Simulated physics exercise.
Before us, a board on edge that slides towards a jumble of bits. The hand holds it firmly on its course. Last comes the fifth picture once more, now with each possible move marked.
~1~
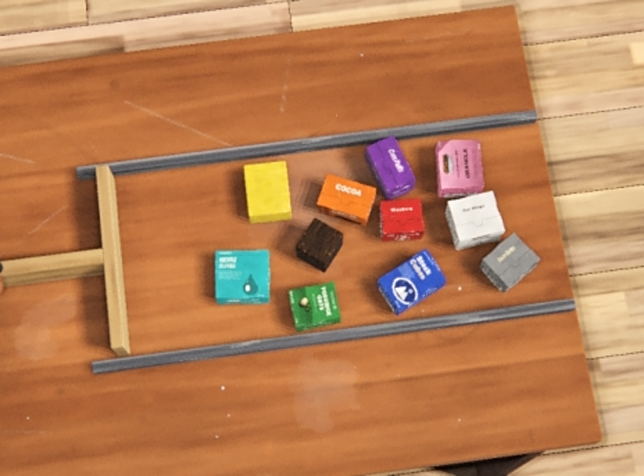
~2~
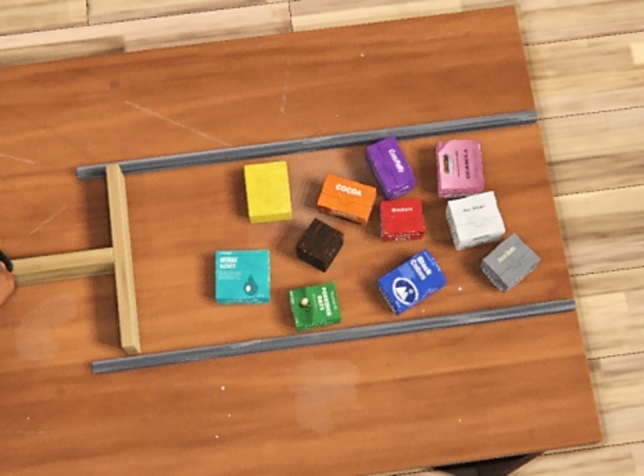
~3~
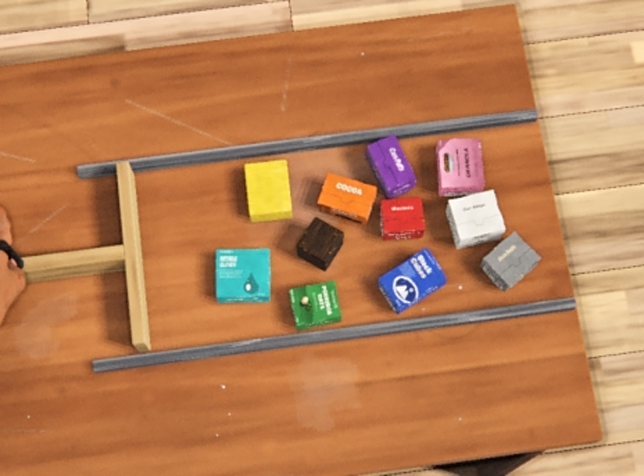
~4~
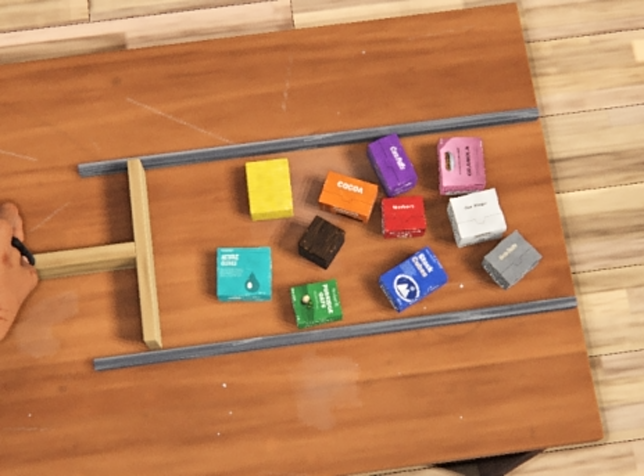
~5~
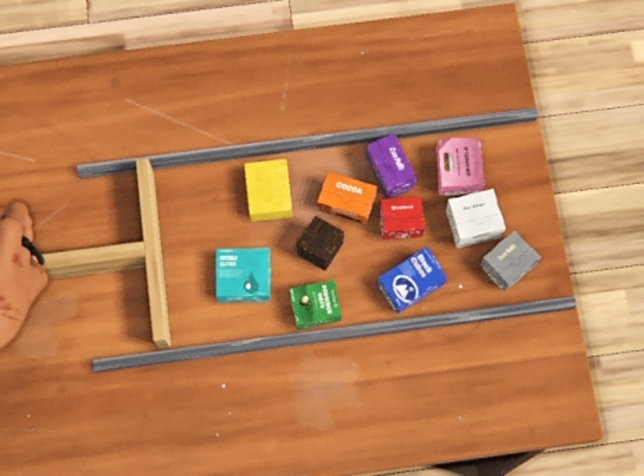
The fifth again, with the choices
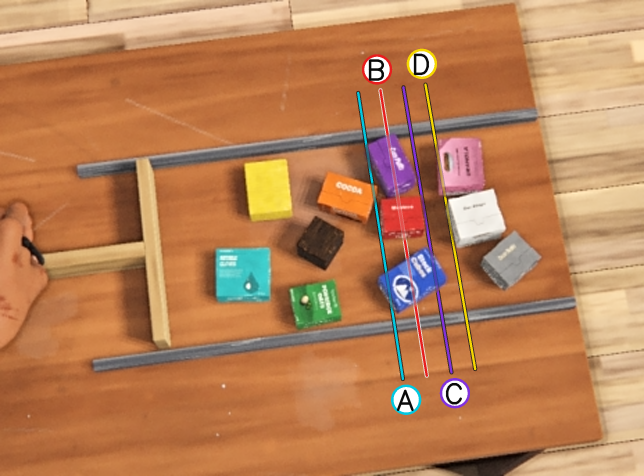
The video shows a hand pushing a wooden T-shaped bar slowly rightward between two grey rails on a brown surface, moving it a short way closer to a scattered group of colourful boxes that stay still.
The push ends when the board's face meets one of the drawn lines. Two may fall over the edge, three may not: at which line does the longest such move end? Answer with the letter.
Line C.
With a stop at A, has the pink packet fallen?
By then, no.
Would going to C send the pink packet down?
No.
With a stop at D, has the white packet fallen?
Yes.
On the marked copy, A at (380, 231); B at (403, 228); C at (427, 225); D at (449, 222).
Taking C. A third of the way, board (251, 234); green packet (341, 304); yellow block (273, 189).
Two thirds of the way, board (348, 222); grey box (544, 260); white packet (508, 220).
When it is over, board (424, 212); grey box over the edge; white packet over the edge; two fallen.
As for the rest, A is within the limit but short; B is within the limit but short; D drops four.
